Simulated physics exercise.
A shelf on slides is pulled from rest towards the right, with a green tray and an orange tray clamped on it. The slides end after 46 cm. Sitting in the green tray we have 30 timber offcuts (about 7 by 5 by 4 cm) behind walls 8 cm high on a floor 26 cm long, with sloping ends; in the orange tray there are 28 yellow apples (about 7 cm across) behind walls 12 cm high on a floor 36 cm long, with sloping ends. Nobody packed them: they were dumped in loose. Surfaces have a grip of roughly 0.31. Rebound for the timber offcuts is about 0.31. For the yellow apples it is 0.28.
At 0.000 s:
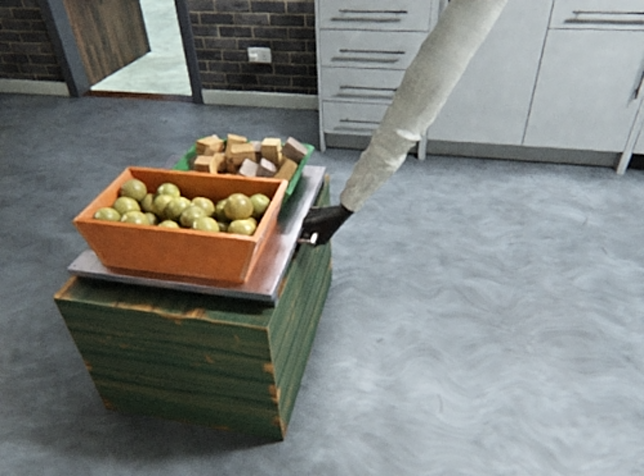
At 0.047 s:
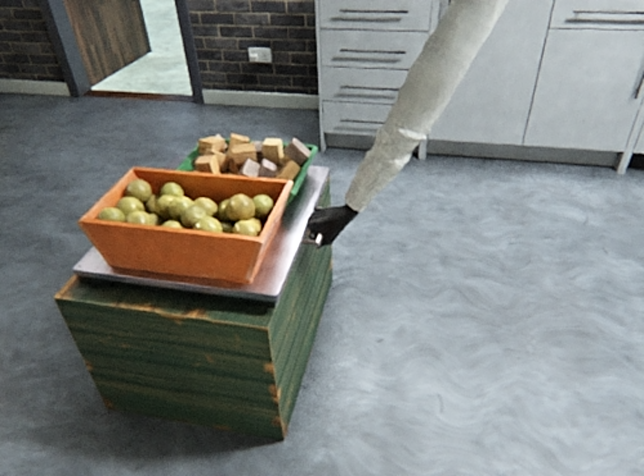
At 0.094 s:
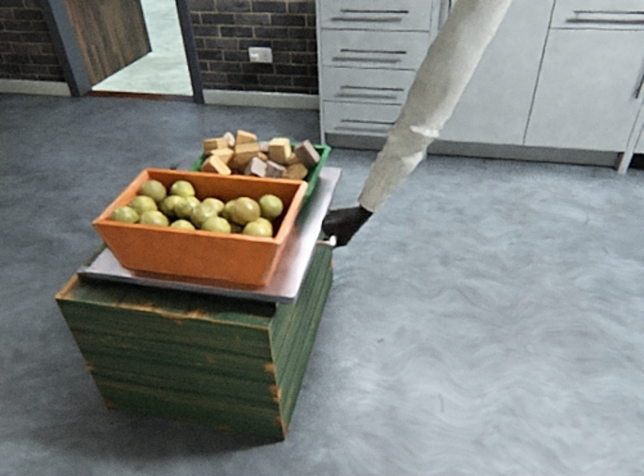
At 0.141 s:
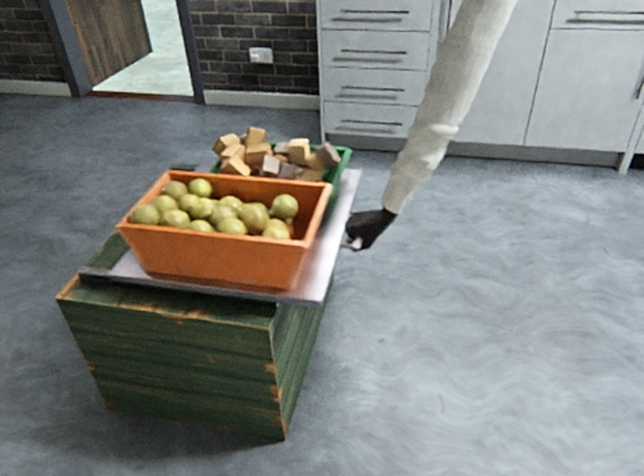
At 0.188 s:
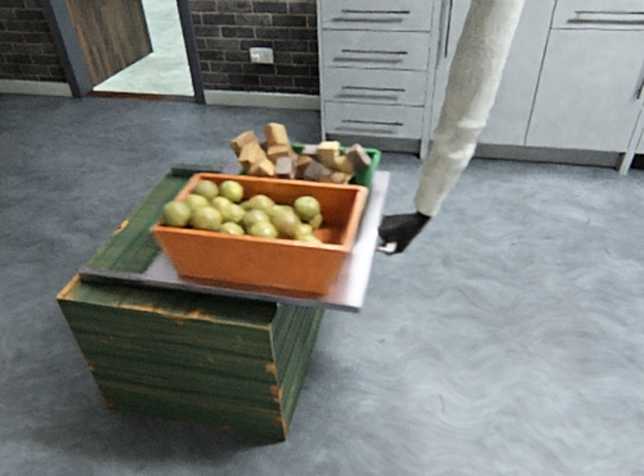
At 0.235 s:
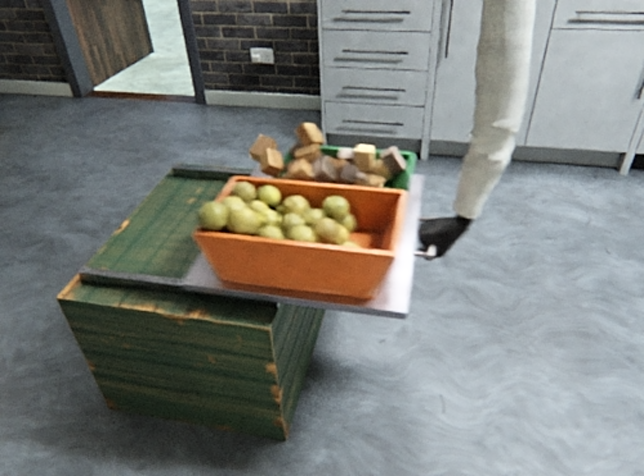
In a room with a grey swirled floor, dark brick wall and pale drawer units, a fixed camera looks down on a green wooden chest. On its metal shelf sit an orange tray of yellow-green apples and, behind it, a green tray of wooden blocks. A pale-sleeved arm with a dark hand draws the shelf rightwards, slowly then faster, carrying both trays partly beyond the chest as the blocks shift.
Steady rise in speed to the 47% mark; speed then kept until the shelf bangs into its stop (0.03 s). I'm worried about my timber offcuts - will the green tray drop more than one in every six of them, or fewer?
More than one in six will drop out.
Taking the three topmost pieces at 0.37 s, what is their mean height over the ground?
I'd guess about 72 cm.
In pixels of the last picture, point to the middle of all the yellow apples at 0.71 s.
At about (394, 238) in pixels.
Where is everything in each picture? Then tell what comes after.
In the first frame (each is followed by its nearest rim corner in this view, unless another is named), green tray (by its farthest rim corner), (200, 138); orange tray, (252, 238); drawn out 0 cm; none out.
The second frame shows green tray, (204, 138); orange tray, (258, 239); drawn out 1 cm.
The third frame shows green tray, (216, 139); orange tray, (275, 241); drawn out 5 cm.
The fourth frame shows green tray, (235, 141); orange tray, (303, 244); drawn out 12 cm.
The fifth frame shows green tray, (262, 143); orange tray, (343, 248); drawn out 21 cm; 1 out, the lowest offcut at (245, 144).
The sixth frame shows green tray, (294, 145); orange tray, (391, 253); drawn out 31 cm; 1 out, the lowest offcut at (263, 149).
After 0.29 s, end of travel.
After 0.37 s, green tray 27 in, 3 out and orange tray 28 in, 0 out.
After 0.49 s, green tray 24 in, 6 out and orange tray 28 in, 0 out.
After 0.71 s, green tray 21 in, 9 out and orange tray 27 in, 1 out.
Final count (at 1.14 s), green tray 21 in, 9 out and orange tray 27 in, 1 out. Asked share, 9 of 30, 30 per cent.
